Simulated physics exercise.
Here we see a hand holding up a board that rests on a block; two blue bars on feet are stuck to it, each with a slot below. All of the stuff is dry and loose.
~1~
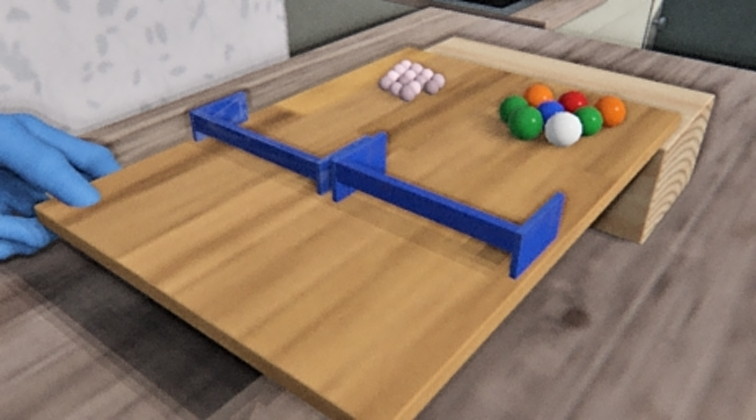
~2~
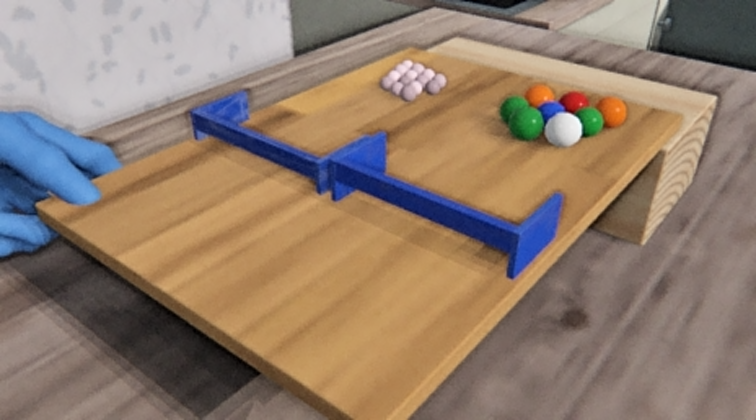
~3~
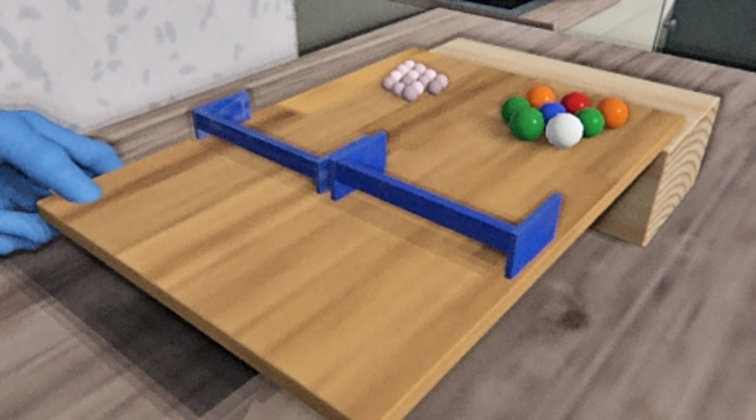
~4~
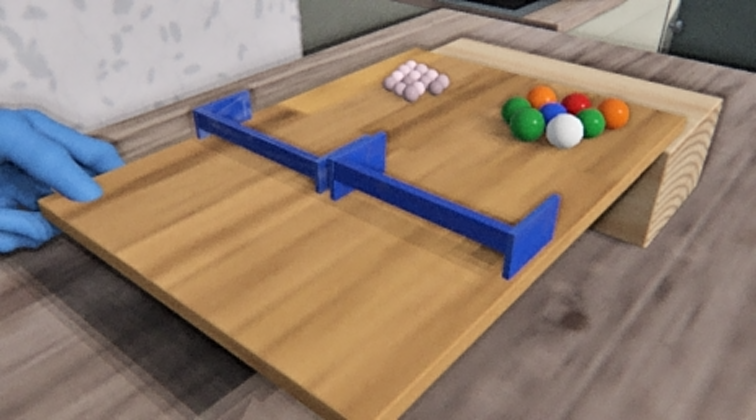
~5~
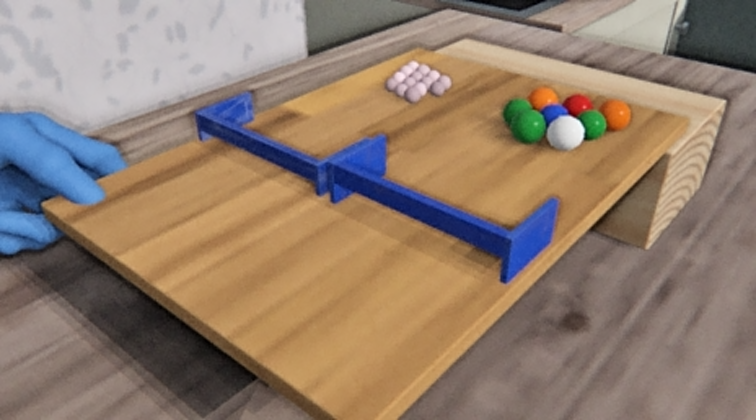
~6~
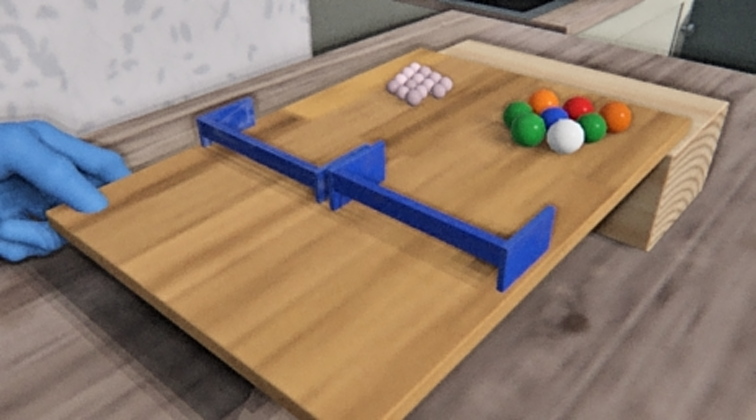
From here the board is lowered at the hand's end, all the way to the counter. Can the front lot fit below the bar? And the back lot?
Front lot: Blocked. Back lot: Blocked.
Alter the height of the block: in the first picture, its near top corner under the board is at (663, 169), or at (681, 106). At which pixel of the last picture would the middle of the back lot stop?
Try one: Near (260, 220). Try two: Near (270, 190).
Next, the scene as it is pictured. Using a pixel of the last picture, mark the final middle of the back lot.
Centre at rest, last frame: Approx. (264, 210) px.
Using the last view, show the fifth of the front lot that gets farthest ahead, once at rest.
Roughly at (444, 295).
Then, 0.25 s past the last view, board sloping at 7°; front lot where it was; back lot on its way down.
Then, 0.57 s past the last view, board sloping at 13°; front lot on its way down; back lot on its way down.
Then, 0.91 s past the last view, board resting at 15°; front lot has reached its gate; back lot has reached its gate.
Finally, board resting at 15°; front lot gathered behind its gate; back lot gathered behind its gate.
